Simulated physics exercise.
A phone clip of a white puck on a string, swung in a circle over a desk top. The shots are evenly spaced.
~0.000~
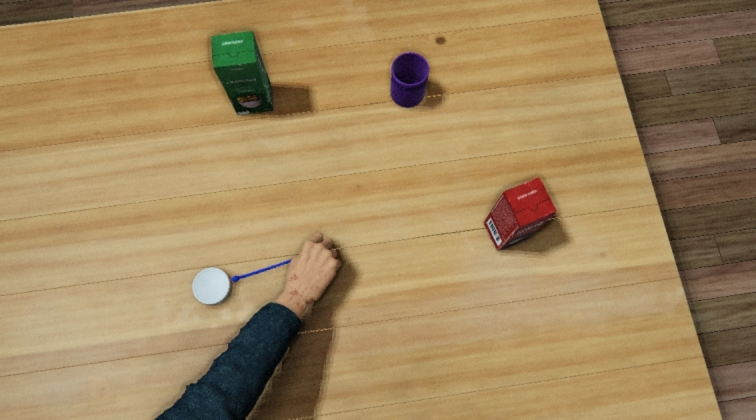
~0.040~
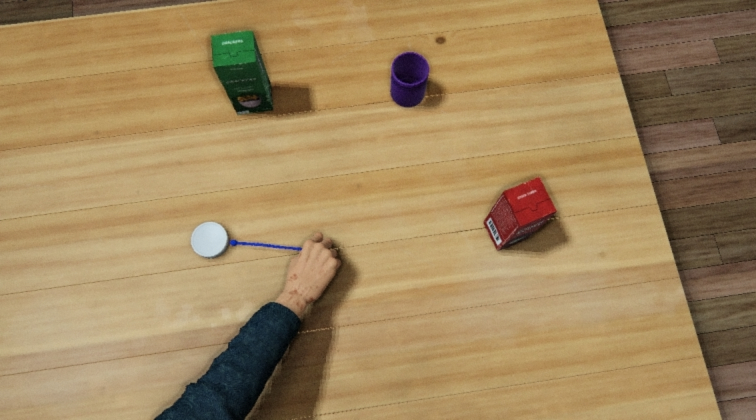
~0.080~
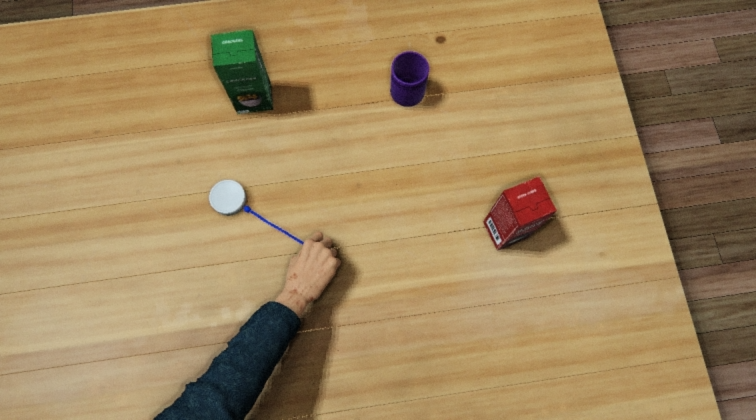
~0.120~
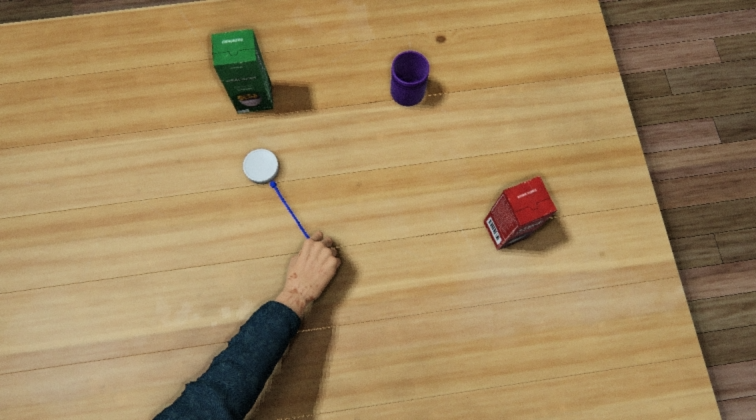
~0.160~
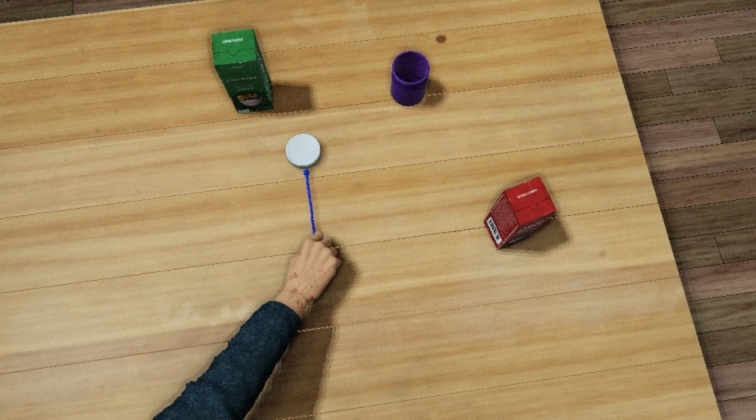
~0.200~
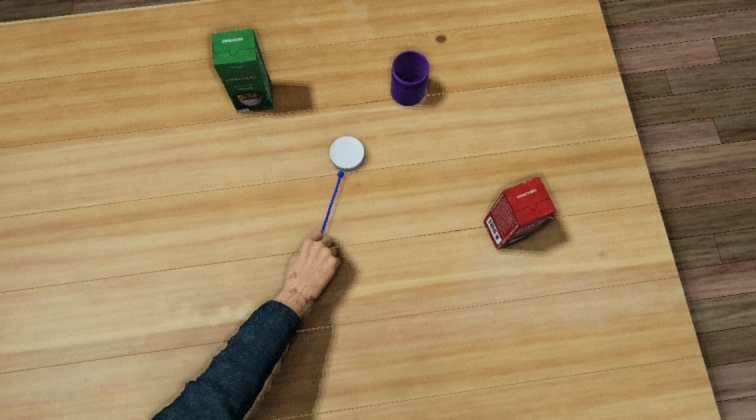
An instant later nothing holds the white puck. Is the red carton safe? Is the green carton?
As it turns out, the red carton gets hit, the green carton escapes it.
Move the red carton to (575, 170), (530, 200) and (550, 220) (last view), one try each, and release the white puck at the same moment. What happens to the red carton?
At the first it stays untouched; at the second it is bumped; at the third it is bumped.
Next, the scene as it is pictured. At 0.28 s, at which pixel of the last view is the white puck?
Near (427, 189).
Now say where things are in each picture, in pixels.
The first frame shows white puck (211, 285); red carton (531, 201); green carton (233, 49); purple mug (410, 69).
The second frame shows white puck (209, 239).
The third frame shows white puck (227, 196).
The fourth frame shows white puck (261, 165).
The fifth frame shows white puck (303, 149).
The sixth frame shows white puck (347, 152); red carton (530, 200); green carton (233, 46); purple mug (411, 67); going round clockwise.
Around 0.28 s, puck near (427, 189).
Around 0.40 s, puck near (516, 228); red carton pushed aside.
Finally, puck near (625, 279); red carton knocked over. The red carton takes the knock and the green carton stays untouched.
